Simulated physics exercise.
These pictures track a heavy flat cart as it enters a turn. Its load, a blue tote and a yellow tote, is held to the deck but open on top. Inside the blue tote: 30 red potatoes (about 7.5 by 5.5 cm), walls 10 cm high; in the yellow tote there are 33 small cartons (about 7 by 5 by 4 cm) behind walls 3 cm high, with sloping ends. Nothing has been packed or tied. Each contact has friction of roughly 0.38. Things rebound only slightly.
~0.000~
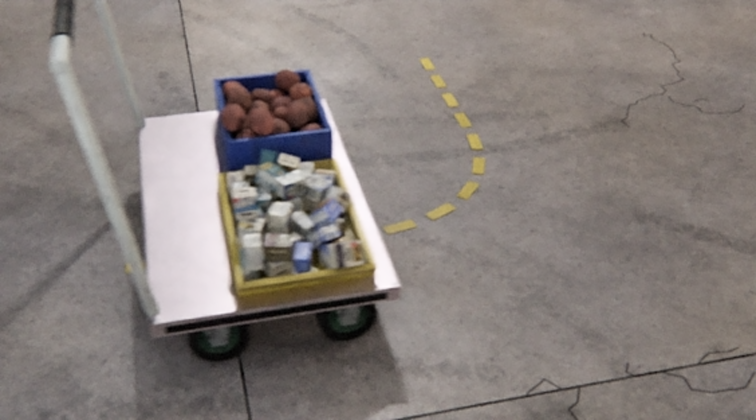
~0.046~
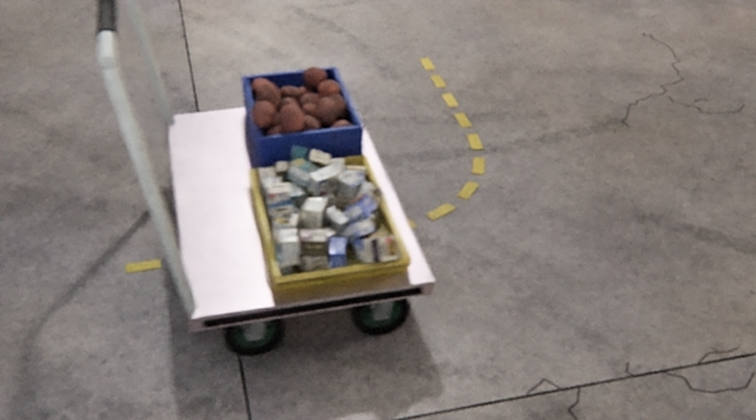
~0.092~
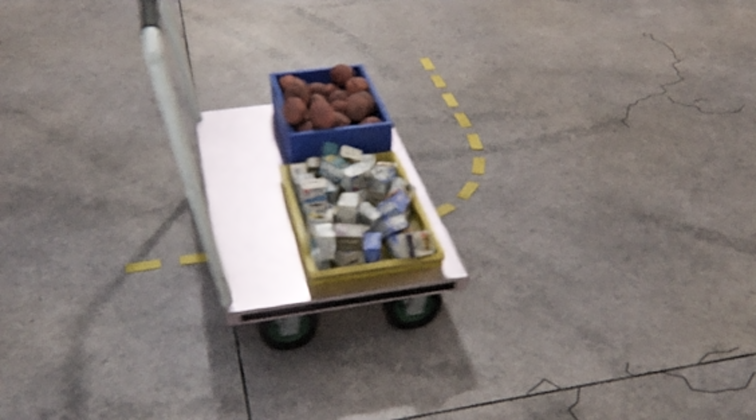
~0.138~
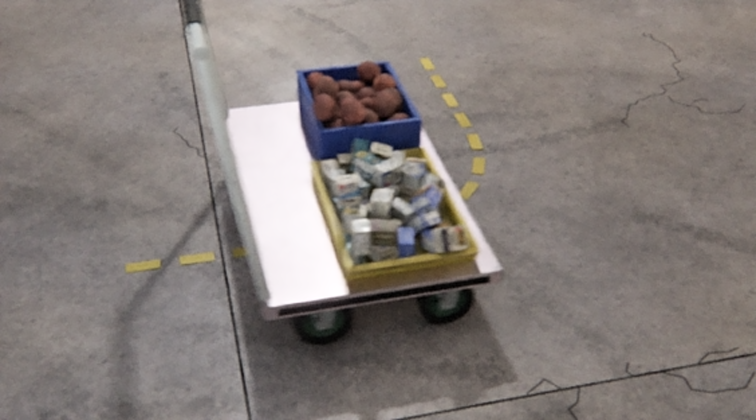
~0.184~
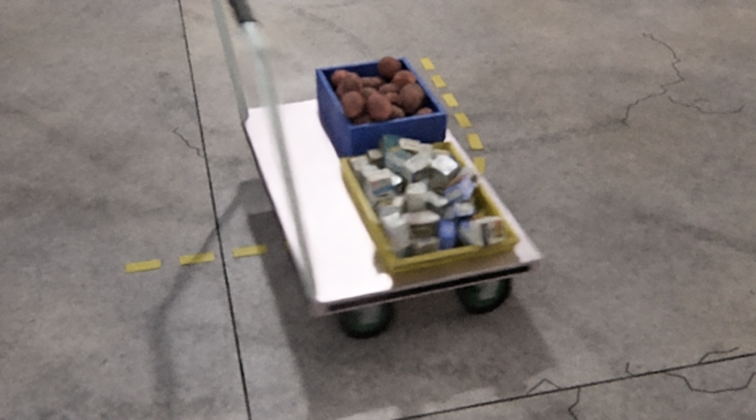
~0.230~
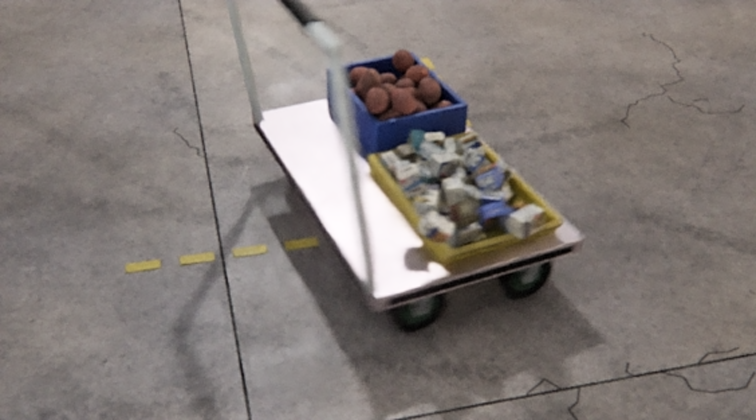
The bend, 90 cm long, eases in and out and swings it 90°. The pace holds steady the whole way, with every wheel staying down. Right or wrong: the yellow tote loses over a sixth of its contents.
Right.
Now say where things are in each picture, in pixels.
In the first picture (we follow the rim corner now nearest the camera), yellow tote at (240, 282); blue tote (its farthest corner) at (308, 71); turned 0°, 0 cm rolled; nothing out yet.
The second picture shows yellow tote at (277, 277); blue tote at (335, 69); turned 0°, 8 cm rolled.
The third picture shows yellow tote at (313, 272); blue tote at (362, 66); turned 0°, 16 cm rolled.
The fourth picture shows yellow tote at (350, 266); blue tote at (387, 63); turned 0°, 24 cm rolled.
The fifth picture shows yellow tote at (395, 260); blue tote at (404, 59); turned 4°, 32 cm rolled.
The sixth picture shows yellow tote at (449, 250); blue tote at (411, 54); turned 10°, 40 cm rolled; 2 out, the lowest carton at (436, 228).
After 0.38 s, 0 of 30 out of the blue tote and 8 of 33 out of the yellow tote.
After 0.48 s, 0 of 30 out of the blue tote and 14 of 33 out of the yellow tote.
After 0.64 s, 0 of 30 out of the blue tote and 18 of 33 out of the yellow tote.
Final count (at 1.09 s), 0 of 30 out of the blue tote and 20 of 33 out of the yellow tote. Asked share, 20 of 33, 61 per cent.
